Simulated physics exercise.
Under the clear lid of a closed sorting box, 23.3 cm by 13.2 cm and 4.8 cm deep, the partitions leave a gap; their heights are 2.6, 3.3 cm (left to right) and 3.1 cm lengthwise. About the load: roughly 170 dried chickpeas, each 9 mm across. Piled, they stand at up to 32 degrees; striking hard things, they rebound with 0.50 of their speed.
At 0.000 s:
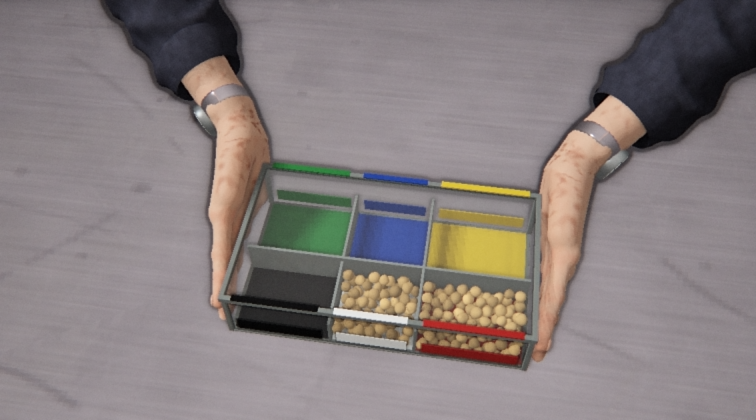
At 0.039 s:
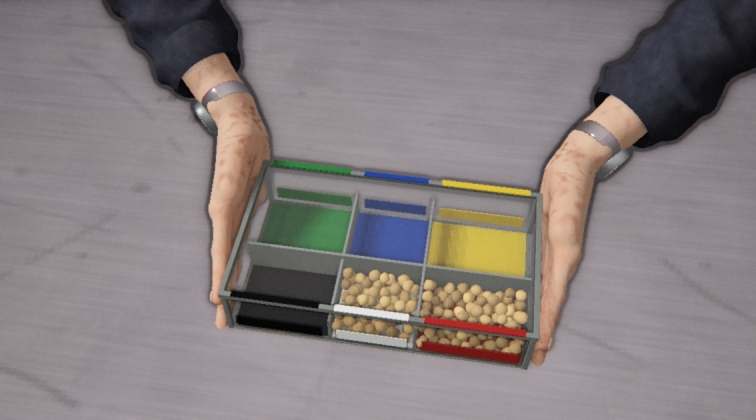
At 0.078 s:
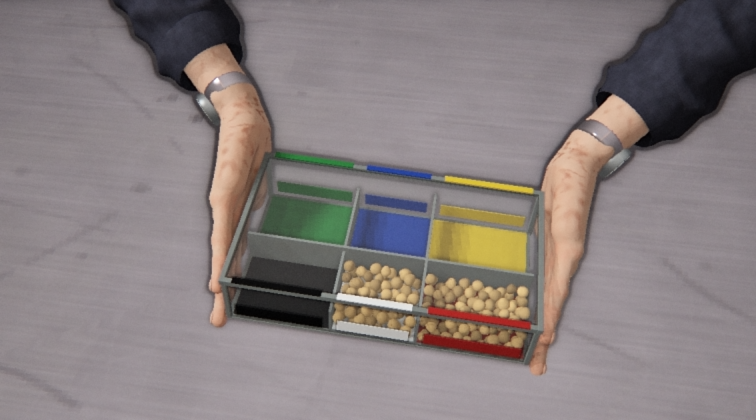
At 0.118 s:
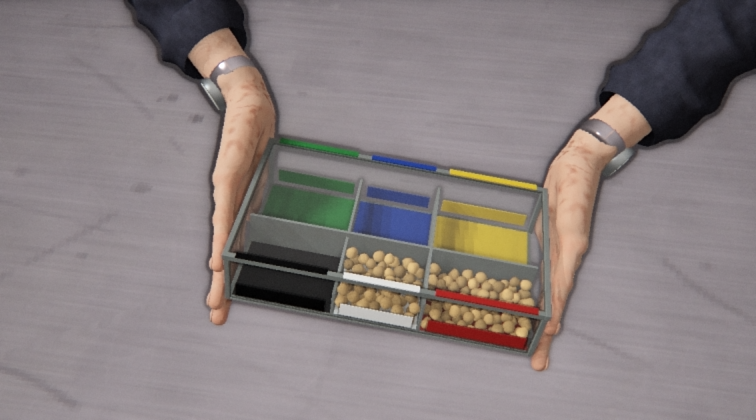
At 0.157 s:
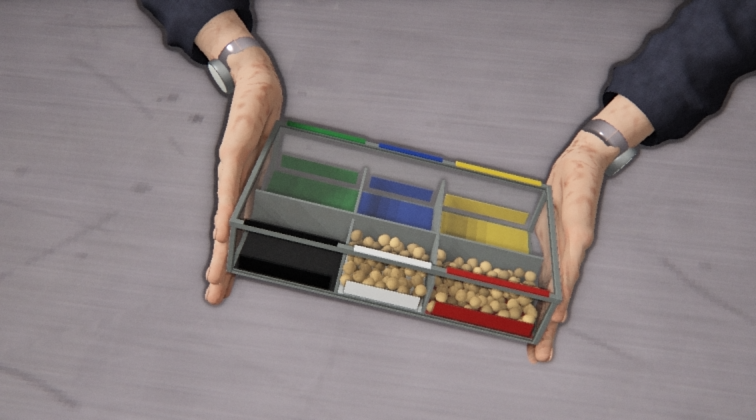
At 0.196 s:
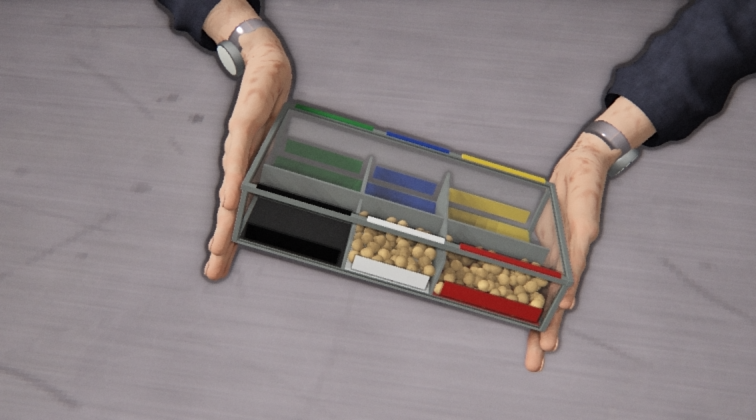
On a grey, scuffed surface, two hands hold a clear-lidded box of six coloured compartments, dried chickpeas filling the white and red ones, and steadily tilt it, raising its front edge while the left side swings upward.
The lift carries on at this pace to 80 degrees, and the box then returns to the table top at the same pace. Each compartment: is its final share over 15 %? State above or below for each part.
Red: Clears the bar; blue: Does not clear the bar; green: Does not clear the bar; yellow: Clears the bar; white: Clears the bar; black: Does not clear the bar.
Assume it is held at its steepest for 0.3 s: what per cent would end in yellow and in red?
In per cent: Yellow 30, red 40.
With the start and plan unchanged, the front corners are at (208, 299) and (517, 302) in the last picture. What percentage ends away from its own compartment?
In that case some 25 per cent.
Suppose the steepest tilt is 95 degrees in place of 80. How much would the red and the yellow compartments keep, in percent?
Red: 45; yellow: 25 (per cent).
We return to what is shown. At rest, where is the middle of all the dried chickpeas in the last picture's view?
I'd put it at about (474, 306).
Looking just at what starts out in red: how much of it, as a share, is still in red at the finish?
70 %.
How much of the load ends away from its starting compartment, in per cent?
Share changed: Approx. 25 %.
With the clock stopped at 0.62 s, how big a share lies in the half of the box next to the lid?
Around 40 %.
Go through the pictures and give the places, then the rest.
In the first picture, box tilt 0 degrees, front corners at (224, 297) and (532, 337); red 55 %, white 45 %.
In the second picture, box tilt 1 degrees, front corners at (224, 292) and (534, 335).
In the third picture, box tilt 4 degrees, front corners at (225, 279) and (538, 327), lowest corner right back.
In the fourth picture, box tilt 10 degrees, front corners at (228, 254) and (545, 314), lowest corner right back.
In the fifth picture, box tilt 17 degrees, front corners at (236, 221) and (555, 297), lowest corner right back.
In the sixth picture, box tilt 24 degrees, front corners at (248, 185) and (567, 280), lowest corner right back; red 55 %, white 45 %. The box's pace is about 175 degrees a second.
After 0.62 s, tilt 78 degrees; red 55 %, yellow 5 %, white 40 %.
Then, at 0.91 s, tilt 31 degrees; red 45 %, blue 5 %, yellow 20 %, white 35 %.
After 1.30 s, tilt 0 degrees; red 45 %, blue 5 %, yellow 20 %, white 35 %.
By 1.7 s all is still; red 45 %, blue 5 %, green 0 %, yellow 20 %, white 35 %, black 0 %.
